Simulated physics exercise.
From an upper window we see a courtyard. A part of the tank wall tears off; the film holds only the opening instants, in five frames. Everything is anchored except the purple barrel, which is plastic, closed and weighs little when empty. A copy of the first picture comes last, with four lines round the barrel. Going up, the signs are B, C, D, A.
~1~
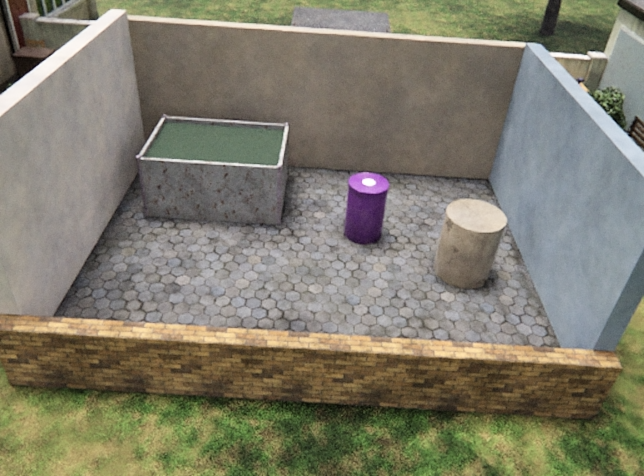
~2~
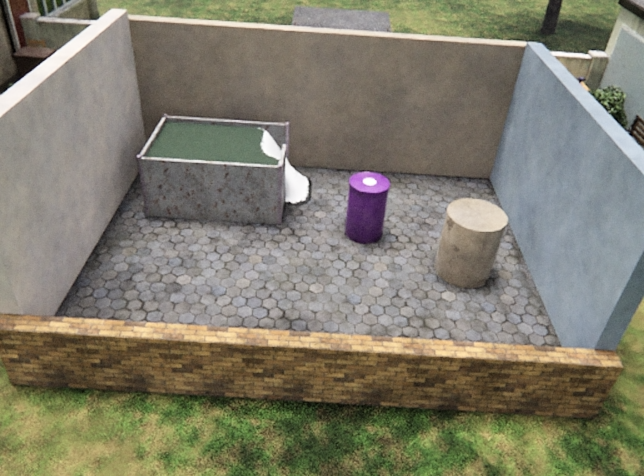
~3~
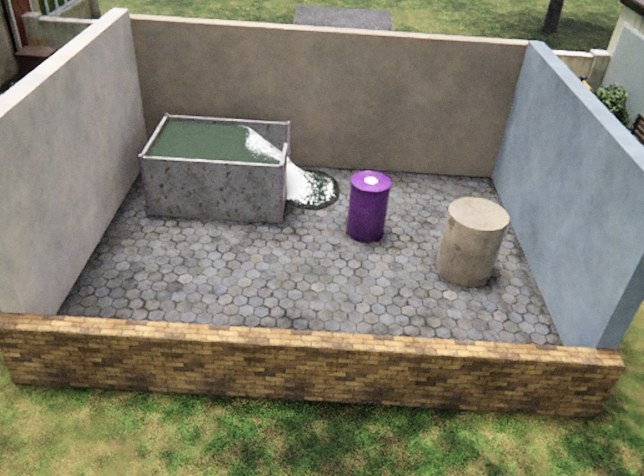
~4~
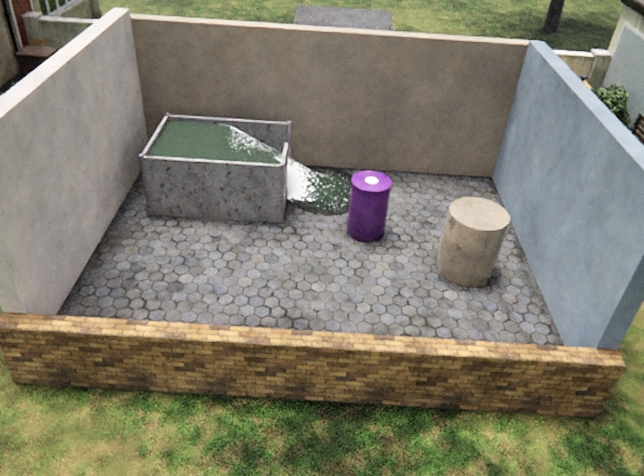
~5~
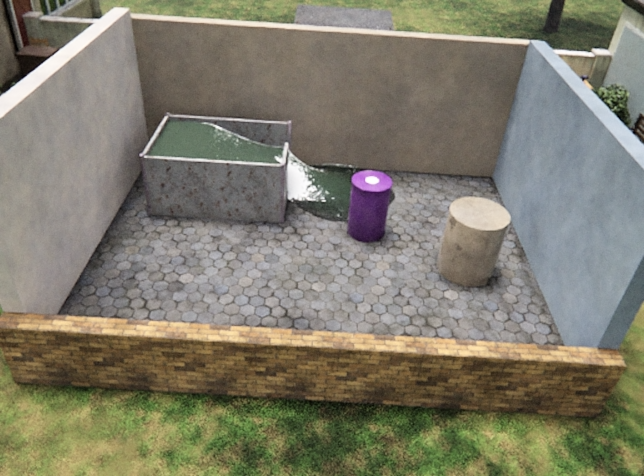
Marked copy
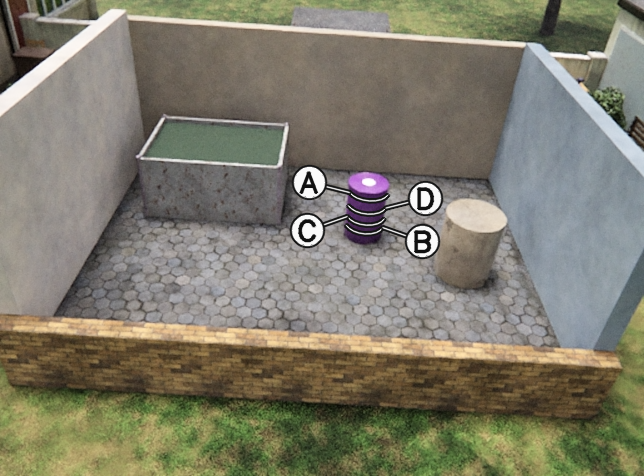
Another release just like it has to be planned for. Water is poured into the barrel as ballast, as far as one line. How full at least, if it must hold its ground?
B.
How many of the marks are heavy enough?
All of them.
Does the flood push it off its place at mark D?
No, not at all.
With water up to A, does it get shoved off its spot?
No, not at all.
In white, A at (369, 200); B at (365, 233); C at (366, 225); D at (367, 214); from the bottom up B, C, D, A.
If A is chosen, it does not move.
If B is chosen, it does not move.
If C is chosen, it does not move.
If D is chosen, it does not move.
